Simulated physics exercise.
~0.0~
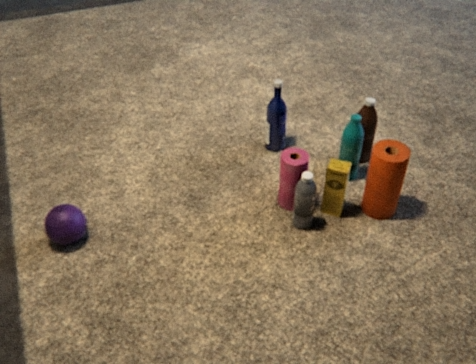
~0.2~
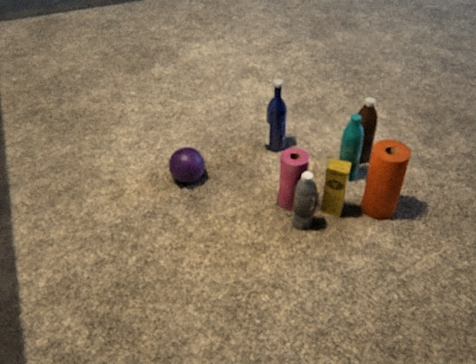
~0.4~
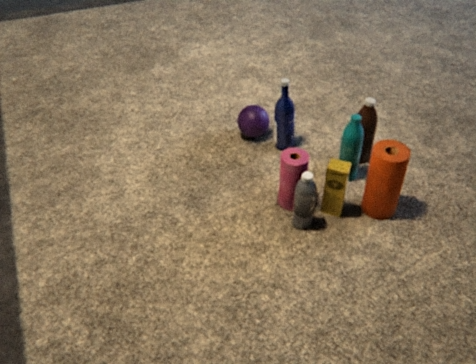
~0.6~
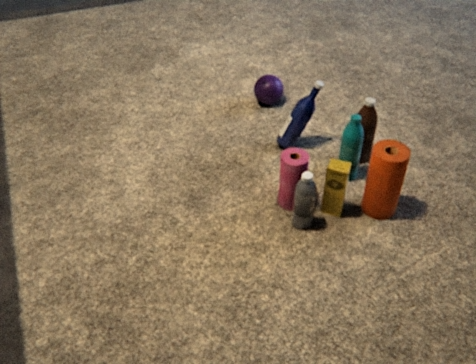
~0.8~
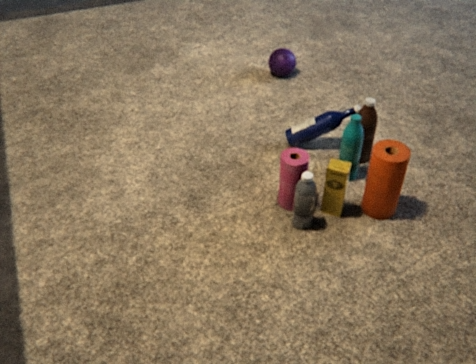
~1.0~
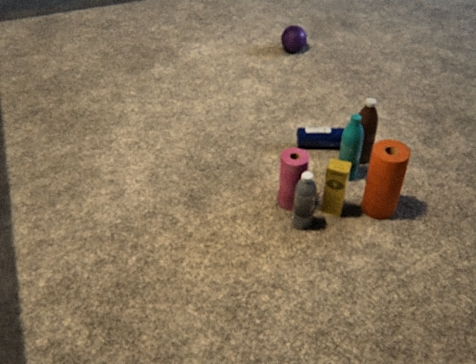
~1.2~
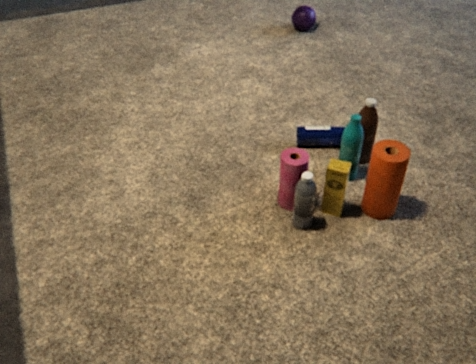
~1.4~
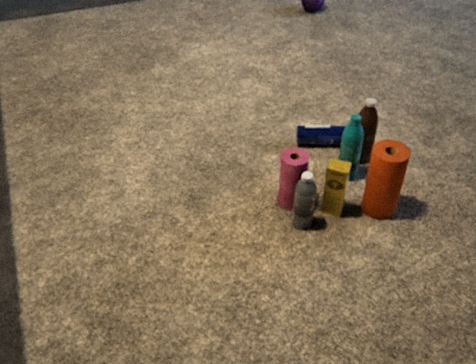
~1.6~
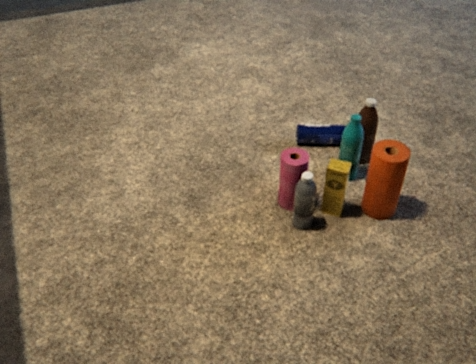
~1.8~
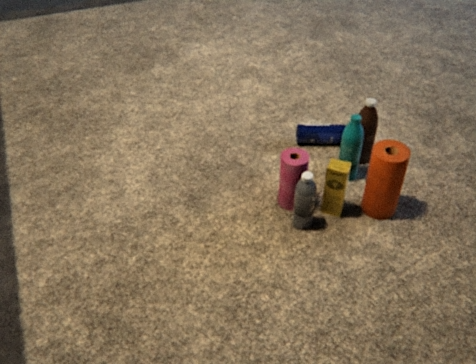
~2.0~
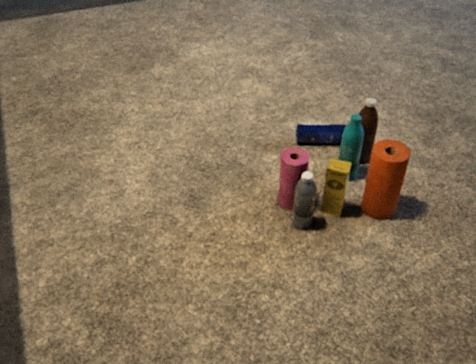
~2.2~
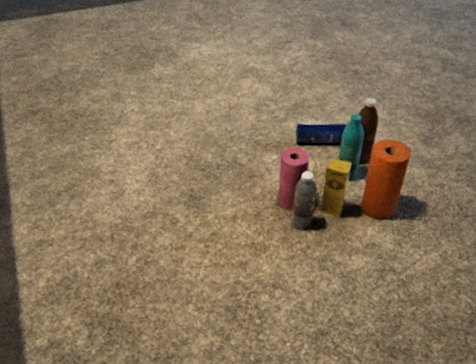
The video shows a purple ball rolling across a carpet-like floor toward a group of bottles, rolls and a yellow carton, striking the blue bottle, which tips to the right. The ball rolls on out of view at the top, leaving the blue bottle on its side and the others standing.
